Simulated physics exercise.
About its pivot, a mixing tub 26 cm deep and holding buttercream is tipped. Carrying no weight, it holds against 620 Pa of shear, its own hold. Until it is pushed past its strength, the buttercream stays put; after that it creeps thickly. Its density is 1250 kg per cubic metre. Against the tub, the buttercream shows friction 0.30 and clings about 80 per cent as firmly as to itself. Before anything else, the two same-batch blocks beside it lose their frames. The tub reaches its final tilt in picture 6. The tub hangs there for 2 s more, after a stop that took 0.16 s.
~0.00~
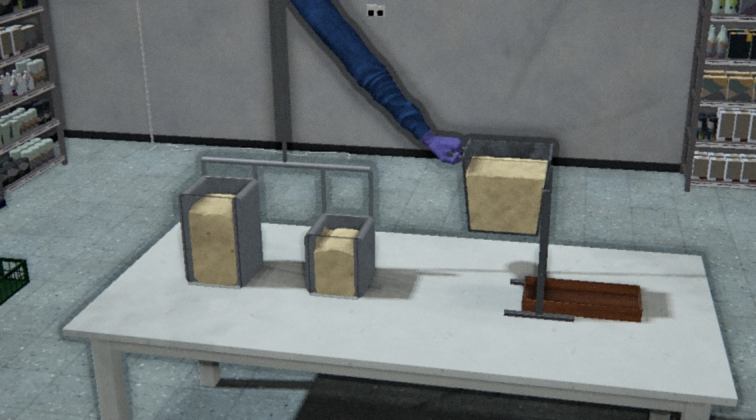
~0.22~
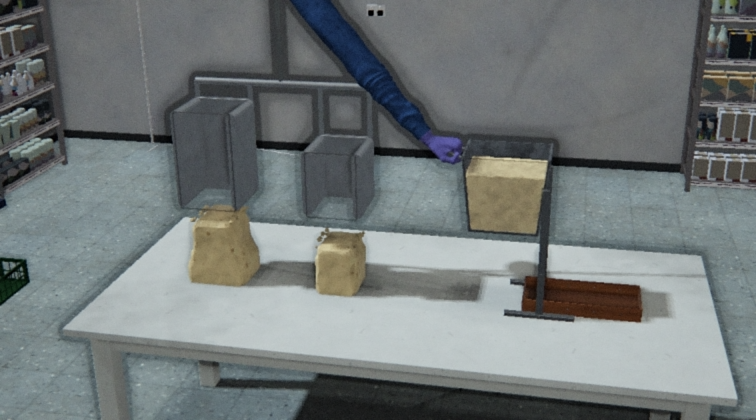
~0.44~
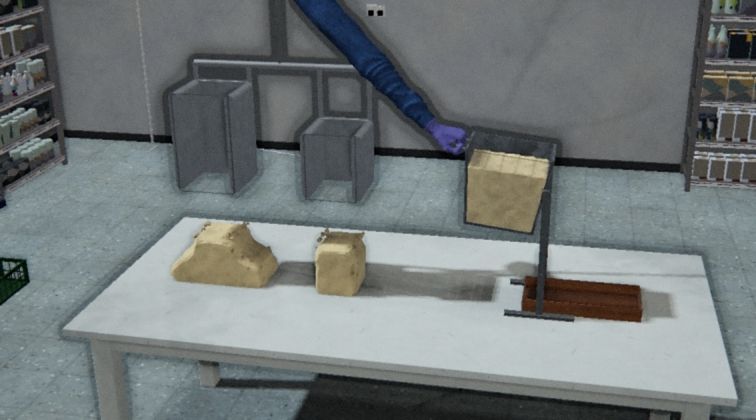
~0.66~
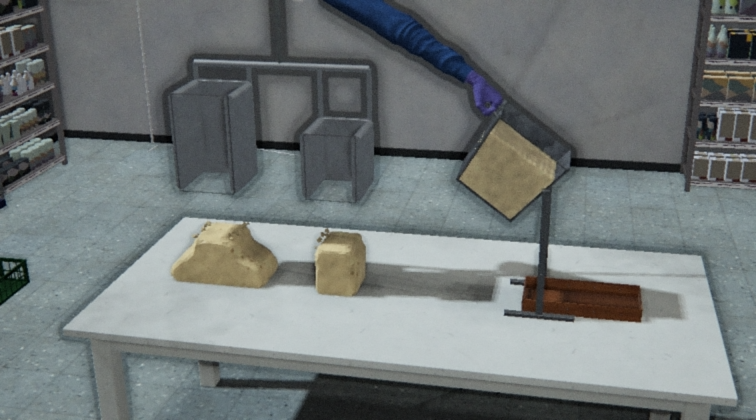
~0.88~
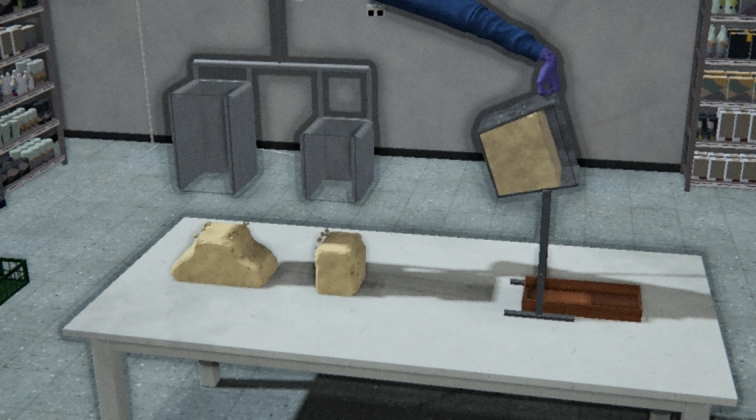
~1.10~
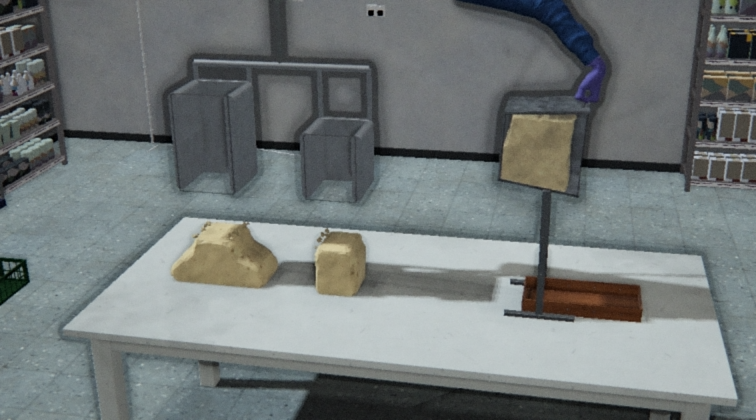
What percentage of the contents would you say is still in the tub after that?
I would say about 49 %.
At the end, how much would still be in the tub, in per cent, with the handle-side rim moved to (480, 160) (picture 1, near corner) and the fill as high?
Around 80 percent would still be in the tub at the end.
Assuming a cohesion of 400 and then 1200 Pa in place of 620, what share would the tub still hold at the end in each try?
In order: Around 40 % and around 100 %.
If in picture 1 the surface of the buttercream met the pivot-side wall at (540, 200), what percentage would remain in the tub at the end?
That gives some 100 %.
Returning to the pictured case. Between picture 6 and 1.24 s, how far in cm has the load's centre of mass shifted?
4 cm.
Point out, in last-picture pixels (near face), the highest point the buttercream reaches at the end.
The highest point is near (528, 154) in the last picture.
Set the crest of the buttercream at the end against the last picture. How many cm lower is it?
12 cm.
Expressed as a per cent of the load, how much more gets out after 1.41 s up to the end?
Later share of the load: Approx. 20 %.
By 1.24 s, the tub is at 93 degrees and holds 97 %.
By 1.41 s, the tub is at 93 degrees and holds 69 %.
By 1.58 s, the tub is at 93 degrees and holds 51 %.
By 1.75 s, the tub is at 93 degrees and holds 49 %.
By 3.10 s, at the end, the tub is at 93 degrees and holds 49 %.
